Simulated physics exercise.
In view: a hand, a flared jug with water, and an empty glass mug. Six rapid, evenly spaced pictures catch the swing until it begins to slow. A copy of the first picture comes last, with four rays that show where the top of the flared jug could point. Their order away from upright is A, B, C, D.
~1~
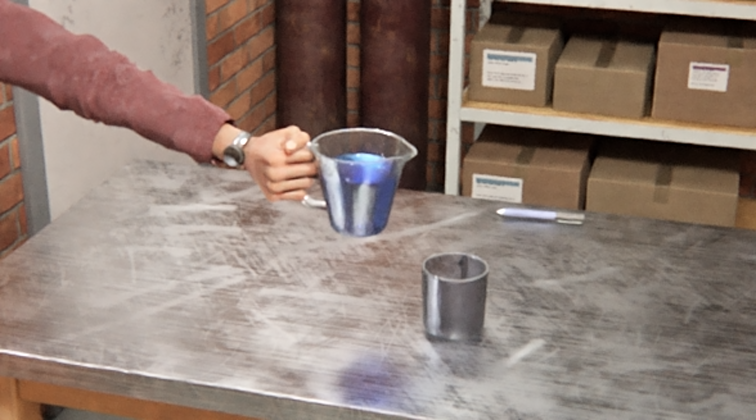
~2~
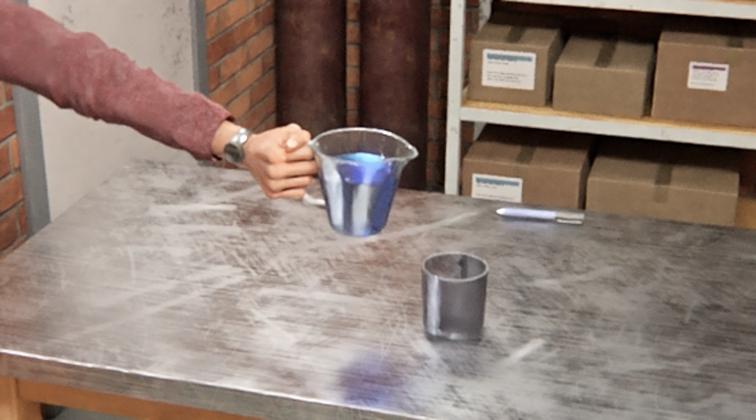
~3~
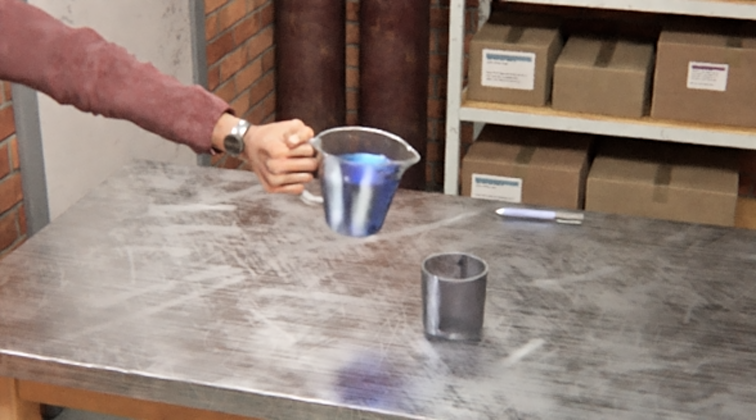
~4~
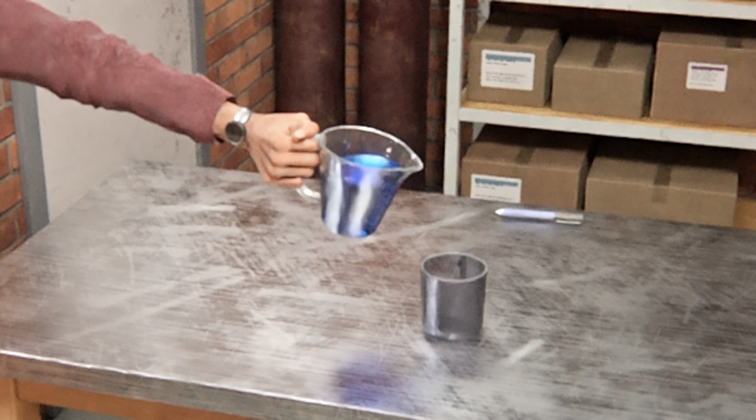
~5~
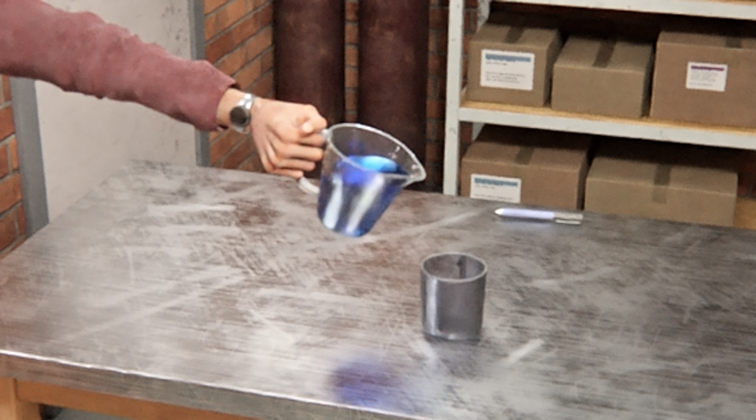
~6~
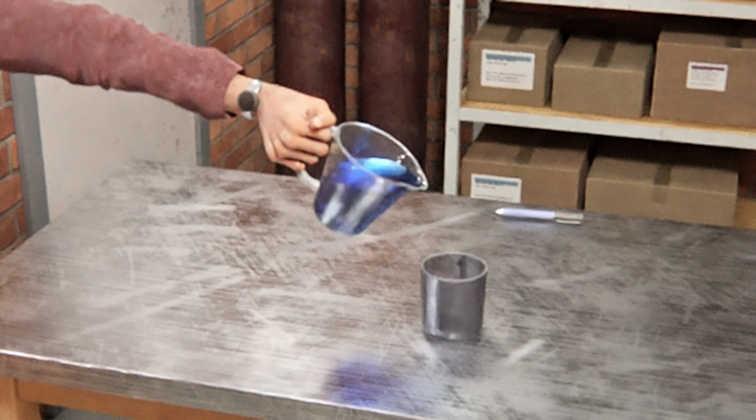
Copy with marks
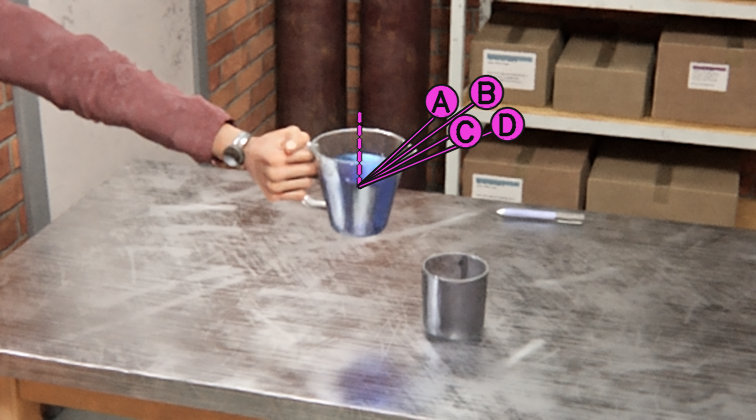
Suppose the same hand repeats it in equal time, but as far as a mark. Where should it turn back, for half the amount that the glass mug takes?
Best: C.
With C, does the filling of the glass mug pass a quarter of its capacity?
Yes.
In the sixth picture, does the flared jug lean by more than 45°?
No, it does not.
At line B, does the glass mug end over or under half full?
Under.
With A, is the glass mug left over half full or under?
Under.
In magenta, A at (433, 118); B at (474, 103); C at (448, 137); D at (491, 131).
Choosing A, the glass mug ends with about 24 % of what it can hold.
Choosing B, the glass mug ends with about 36 % of what it can hold.
Choosing C, the glass mug ends with about 50 % of what it can hold.
Choosing D, the glass mug ends with about 66 % of what it can hold.
